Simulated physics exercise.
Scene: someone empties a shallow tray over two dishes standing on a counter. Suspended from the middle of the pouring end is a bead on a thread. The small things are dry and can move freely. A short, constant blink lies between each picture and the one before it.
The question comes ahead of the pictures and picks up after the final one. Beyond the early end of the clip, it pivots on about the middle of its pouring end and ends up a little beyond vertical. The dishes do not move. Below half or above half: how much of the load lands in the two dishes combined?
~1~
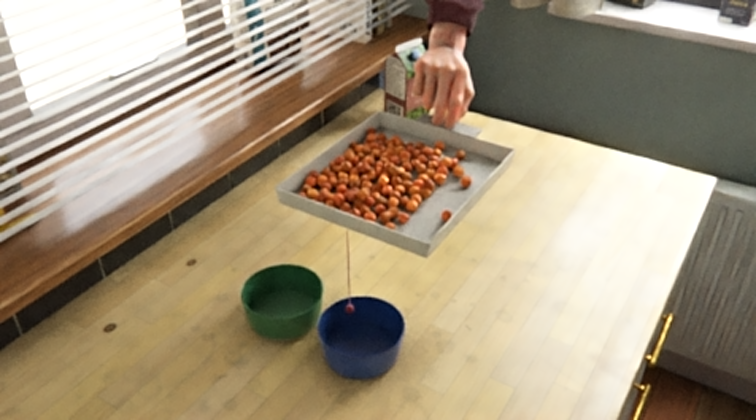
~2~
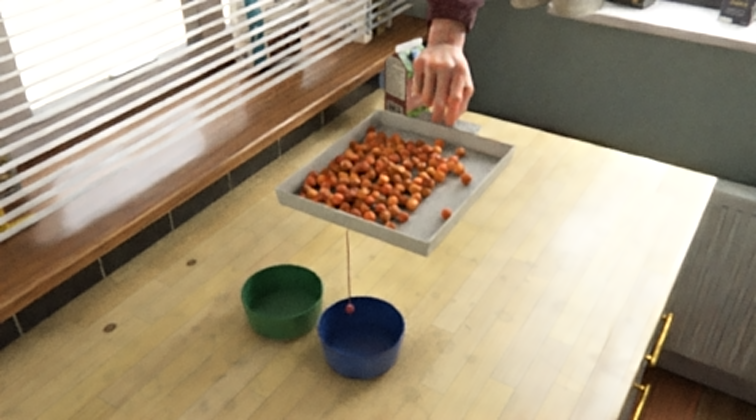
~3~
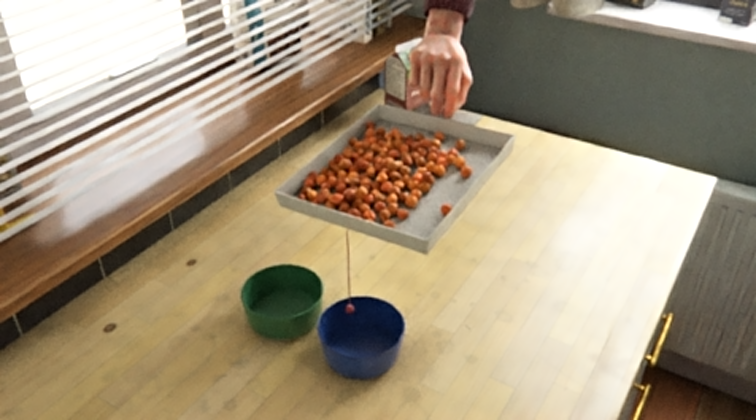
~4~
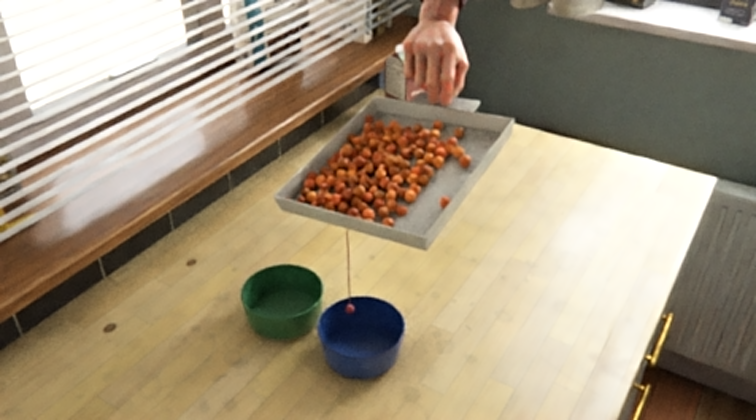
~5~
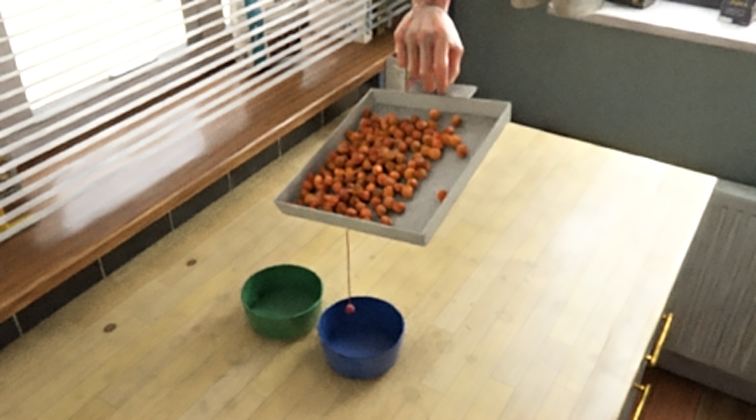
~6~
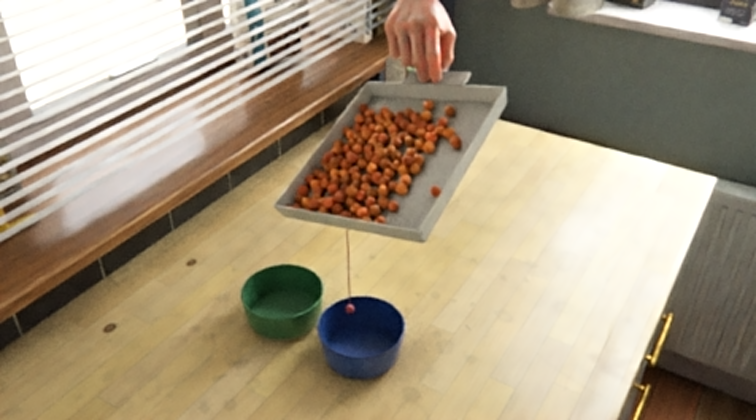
Above half.
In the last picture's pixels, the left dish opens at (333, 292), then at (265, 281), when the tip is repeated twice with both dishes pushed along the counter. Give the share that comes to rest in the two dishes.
The first try gives 20 per cent, the second 70 per cent.
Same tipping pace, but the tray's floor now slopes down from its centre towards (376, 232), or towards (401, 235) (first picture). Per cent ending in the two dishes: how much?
First heading 10 %, second heading 10 %.
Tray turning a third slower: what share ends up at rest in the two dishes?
It would be close to 70 per cent.
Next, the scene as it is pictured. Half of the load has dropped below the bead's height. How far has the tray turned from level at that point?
Reading: Some 120°.
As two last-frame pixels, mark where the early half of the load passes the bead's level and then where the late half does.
The leading part at (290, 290), the rest of it at (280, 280).
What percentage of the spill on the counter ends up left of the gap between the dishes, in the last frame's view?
I'd put it at close to 90 per cent.
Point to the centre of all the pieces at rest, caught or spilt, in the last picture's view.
Around (282, 314).
Soon after the last picture, tray tipped steeply; nearly all on the tray; a stray few in the left dish; a stray few in the air.
A little later, tray tipped past a quarter turn; nearly all on the tray; a small part in the left dish; a stray few in the air.
Later still, tray tipped past a quarter turn; about two thirds in the left dish; about a third outside both.
At rest, tray tipped past a quarter turn; none in the right dish; about two thirds in the left dish; about a third outside both.
